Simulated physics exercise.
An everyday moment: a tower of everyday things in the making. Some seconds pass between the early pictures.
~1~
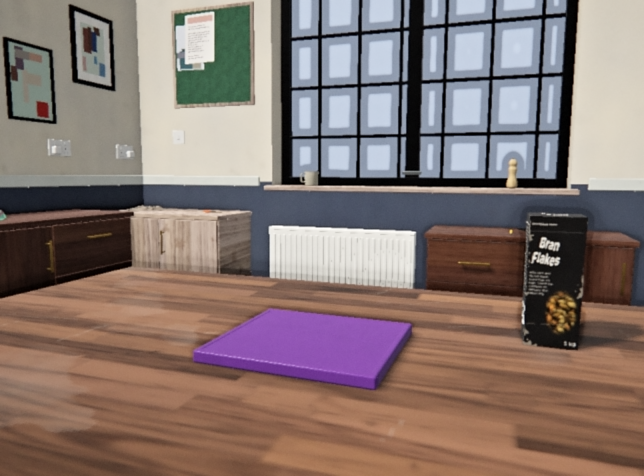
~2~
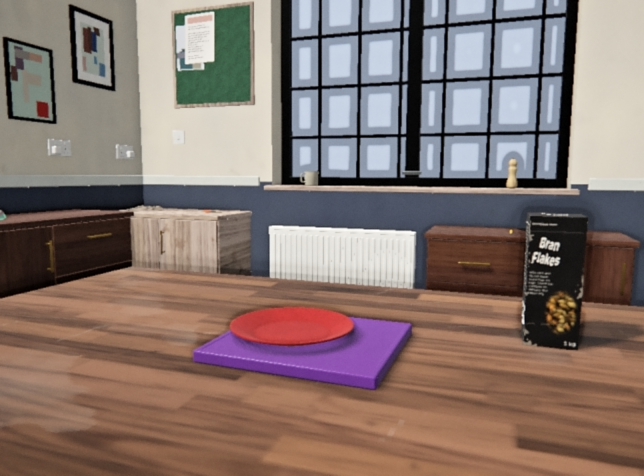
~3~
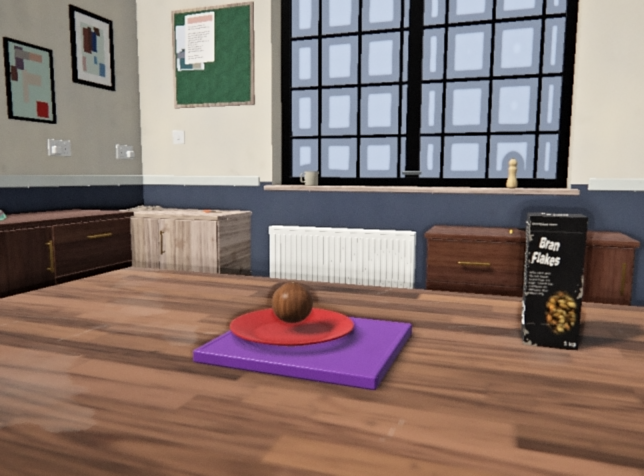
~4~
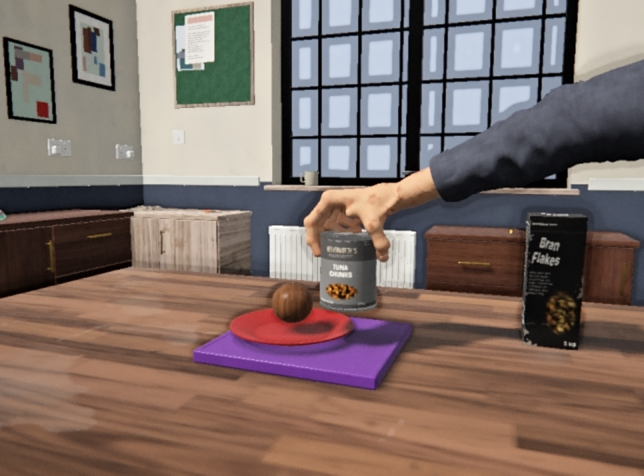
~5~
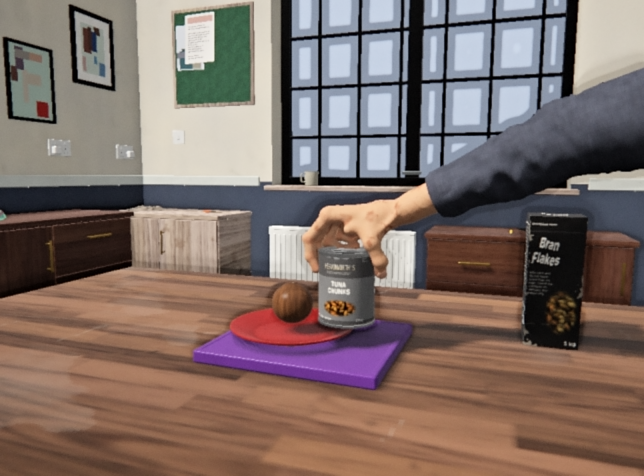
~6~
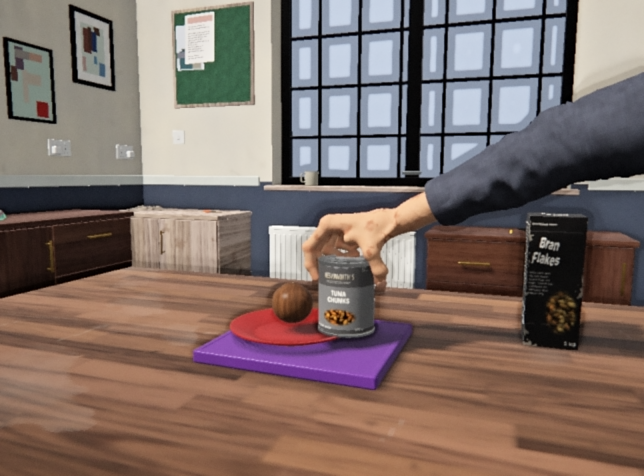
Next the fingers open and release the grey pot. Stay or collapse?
As it turns out, it holds.
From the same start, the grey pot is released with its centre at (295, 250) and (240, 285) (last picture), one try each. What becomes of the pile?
First try: It comes apart; second try: It keeps its balance.
Then, 0.40 s on from there, no change.
Then, 1.20 s on from there, grey pot resting near (347, 294).
In the end, all 5 unmoved. At the end, from the last picture's camera, grey pot near (347, 294). The pile keeps its balance.
